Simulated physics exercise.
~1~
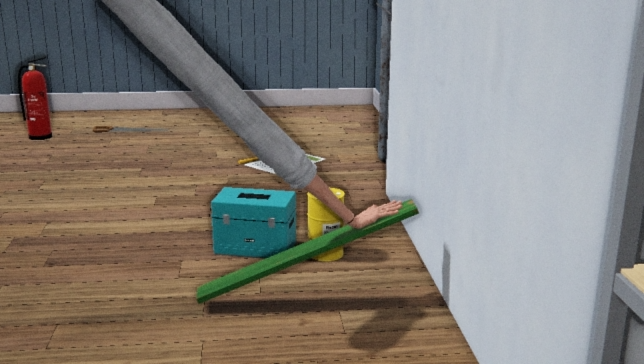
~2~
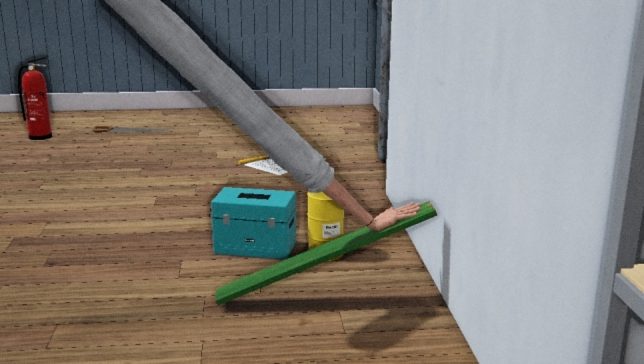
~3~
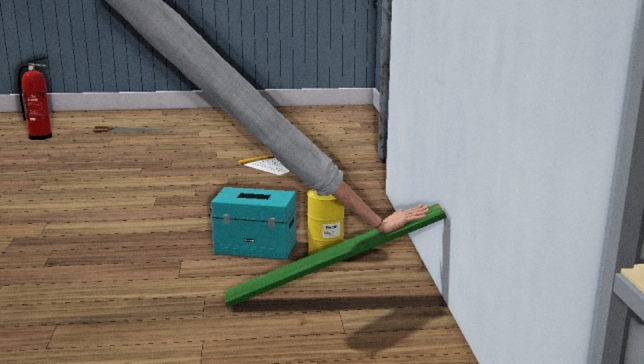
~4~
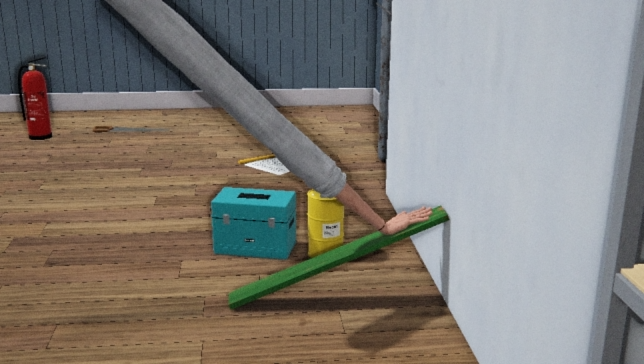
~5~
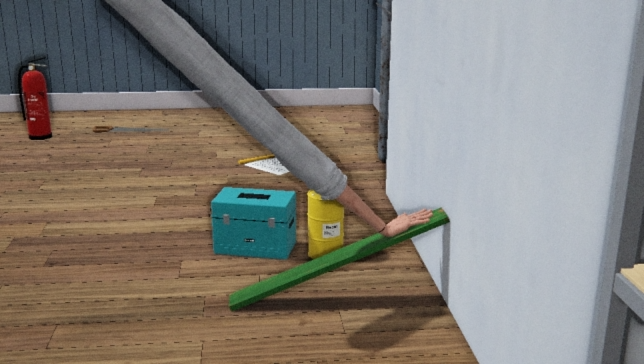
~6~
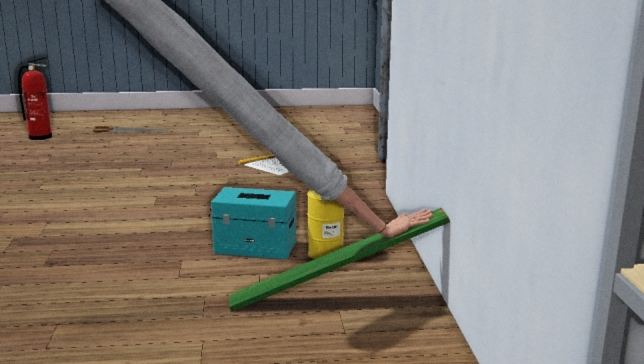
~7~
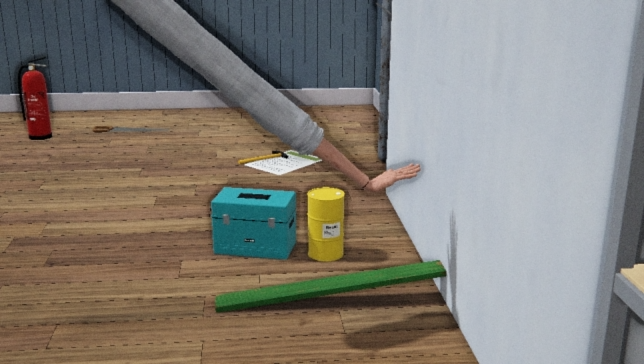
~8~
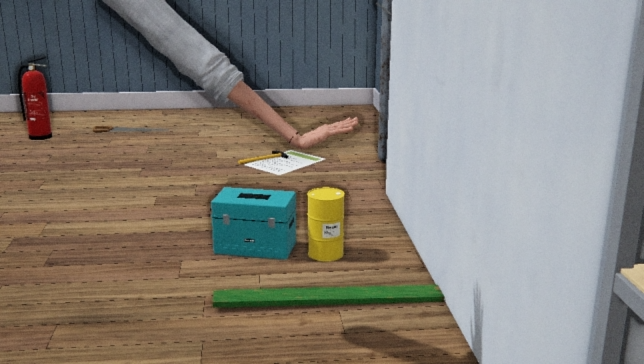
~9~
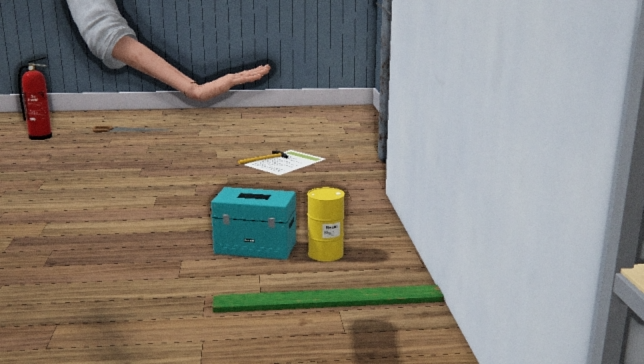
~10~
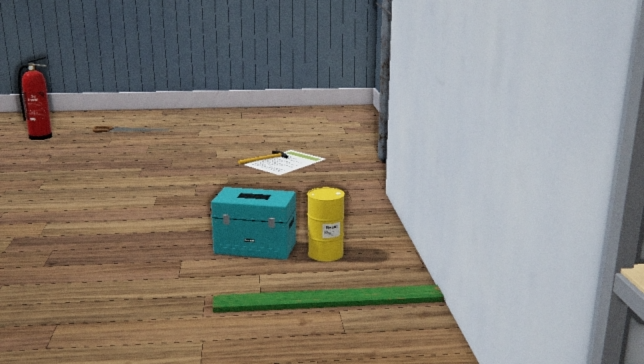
In a room with a wooden floor, a hand leans a green plank against a white wall beside a turquoise toolbox and a yellow canister. The hand lets go and withdraws, and the plank slips down until it lies flat on the floor.
